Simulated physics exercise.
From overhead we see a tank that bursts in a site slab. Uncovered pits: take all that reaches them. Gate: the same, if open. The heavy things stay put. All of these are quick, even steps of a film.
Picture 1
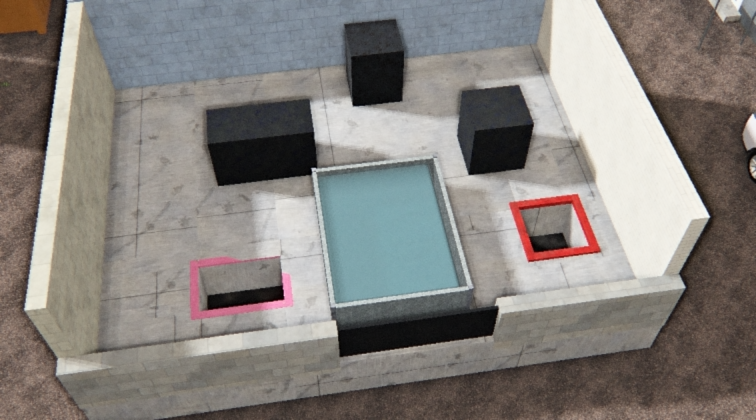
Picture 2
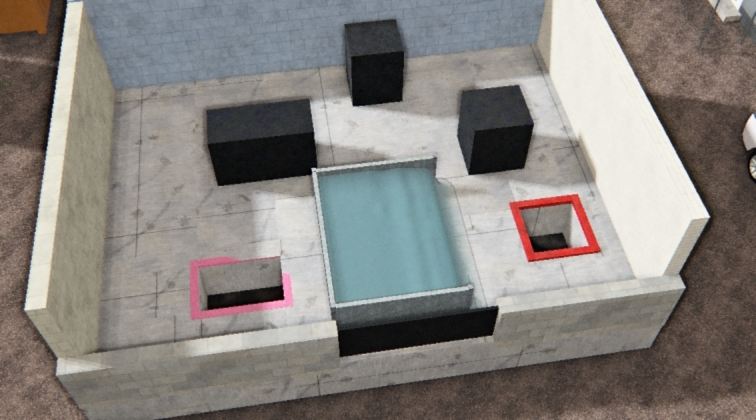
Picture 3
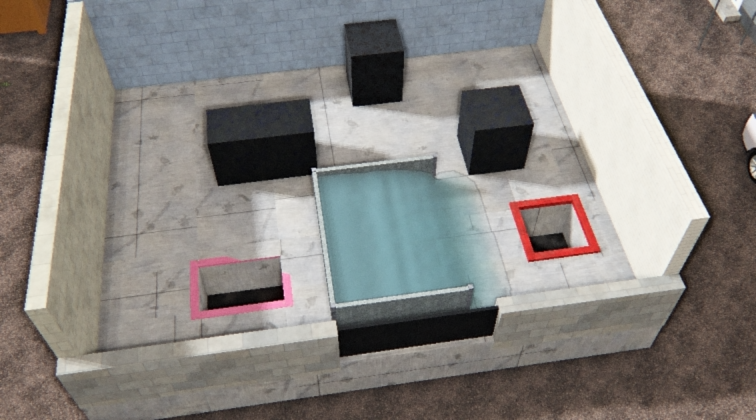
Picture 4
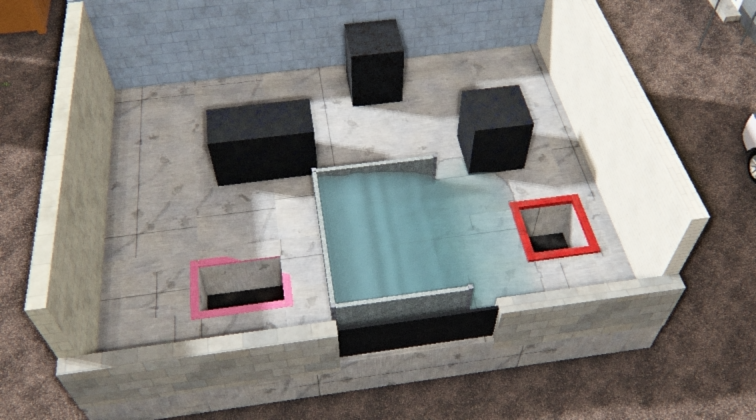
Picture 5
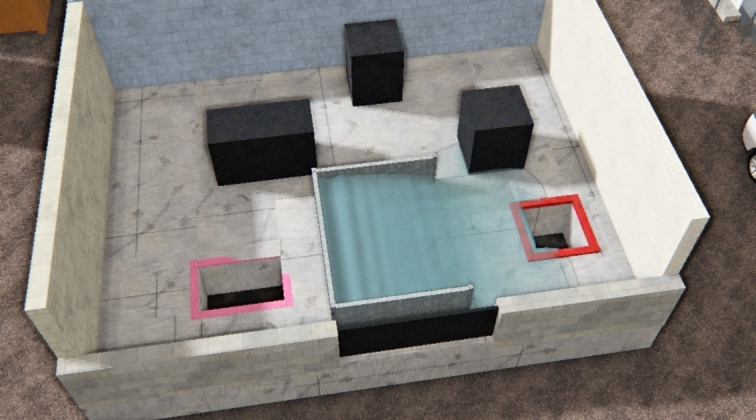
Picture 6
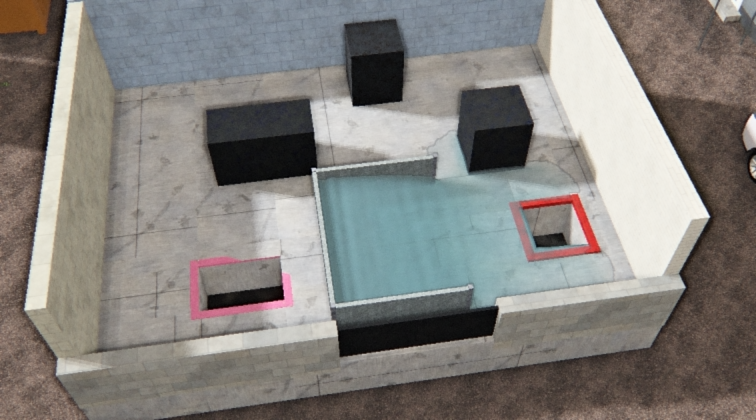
Walled concrete slab with dark blocks and two open pits, a tank's right side giving way and water spreading rightward around the red-edged pit.
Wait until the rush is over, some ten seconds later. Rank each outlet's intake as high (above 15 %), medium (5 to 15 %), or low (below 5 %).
Intake: The gate is low; the pink pit is low; the red pit is high.
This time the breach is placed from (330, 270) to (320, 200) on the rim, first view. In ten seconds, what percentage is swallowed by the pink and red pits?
Result - pink: 65 %; red: 0 %.
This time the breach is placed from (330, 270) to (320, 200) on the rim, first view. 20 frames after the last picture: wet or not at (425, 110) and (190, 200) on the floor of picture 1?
Respectively: Spared and swamped.
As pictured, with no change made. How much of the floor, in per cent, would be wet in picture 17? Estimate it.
It comes to 30 per cent.
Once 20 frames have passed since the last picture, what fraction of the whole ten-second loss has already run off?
Near 75 in a hundred, I reckon.
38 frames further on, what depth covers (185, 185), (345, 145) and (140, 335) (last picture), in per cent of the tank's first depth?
Readings in sequence: 0, 2, 0 percent.
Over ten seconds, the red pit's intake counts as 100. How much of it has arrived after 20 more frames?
It should be near 75 percent of the ten-second total.
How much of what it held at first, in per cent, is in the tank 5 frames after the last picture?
About 48 per cent.
A moment on, water covers 20 % of the floor; the gate 0 %, the pink pit 0 %, the red pit 10 %.
Next, water covers 30 % of the floor; the gate 0 %, the pink pit 0 %, the red pit 19 %.
Then, water covers 35 % of the floor; the gate 0 %, the pink pit 0 %, the red pit 35 %.
Later, water covers 50 % of the floor; the gate 0 %, the pink pit 0 %, the red pit 45 %.
In the end, water covers 65 % of the floor; the gate 0 %, the pink pit 1 %, the red pit 46 %.
